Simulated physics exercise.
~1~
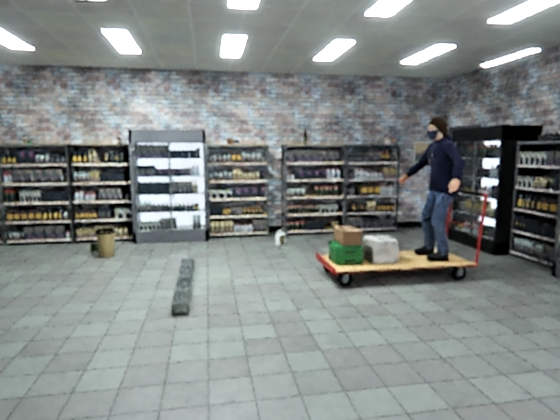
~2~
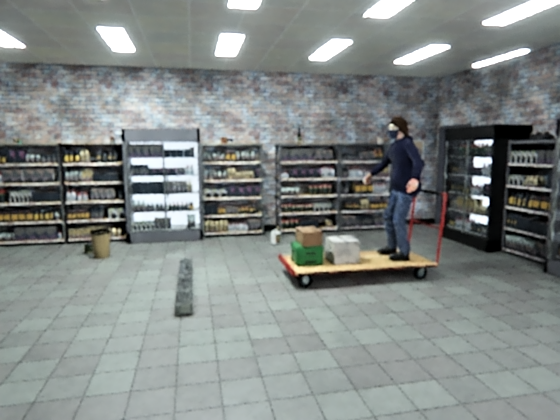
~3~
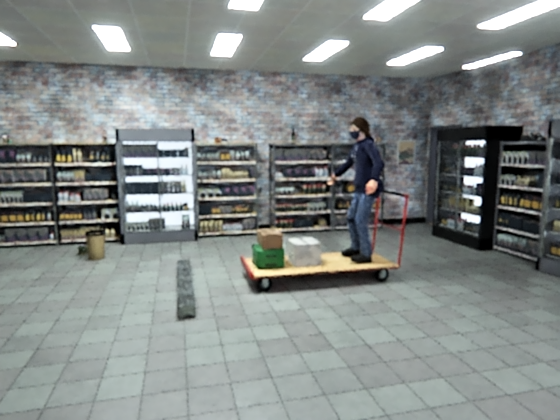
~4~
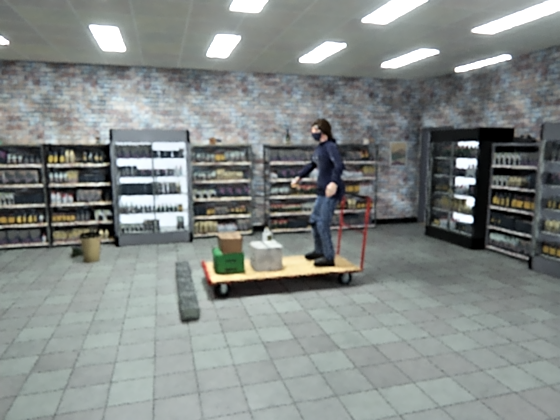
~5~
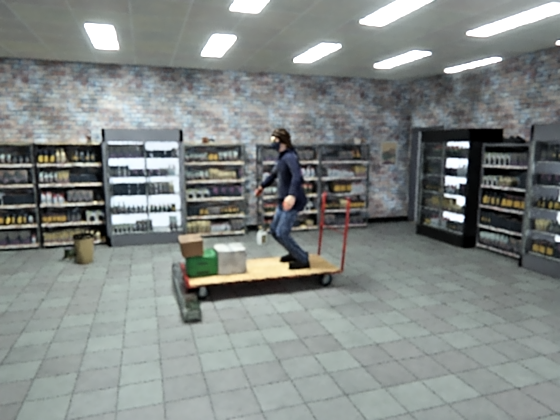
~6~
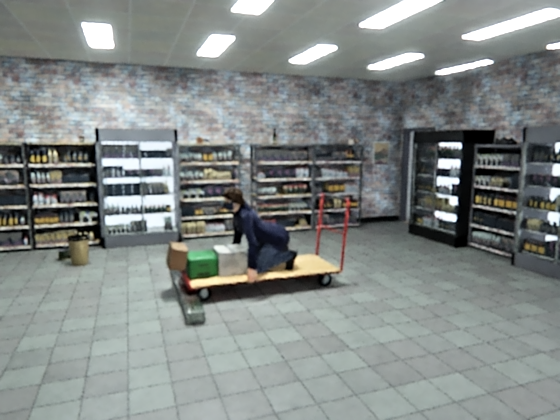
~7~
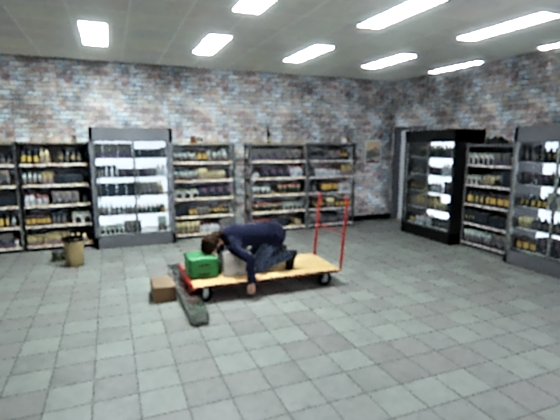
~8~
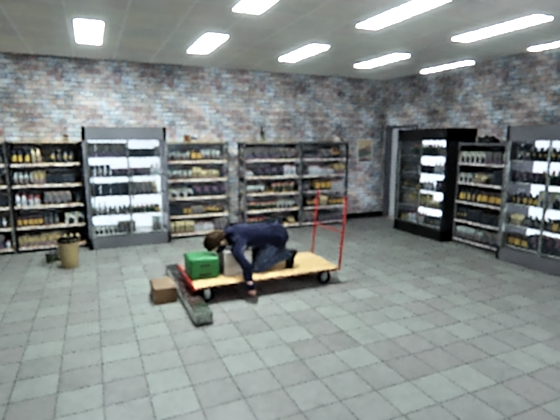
A flatbed trolley rolls left across the tiled floor of a shop lined with stocked shelves, carrying a masked person in dark clothes who stands behind a brown box, a green case and a white parcel. It reaches a low grey kerb and stops abruptly, staying level. The brown box tips over the front edge as the person pitches forward, knees folding, onto the deck. The box lands upside down on the floor beyond the kerb. The person ends slumped face down over the deck, an arm hanging over the side, with the green case and white parcel still aboard.
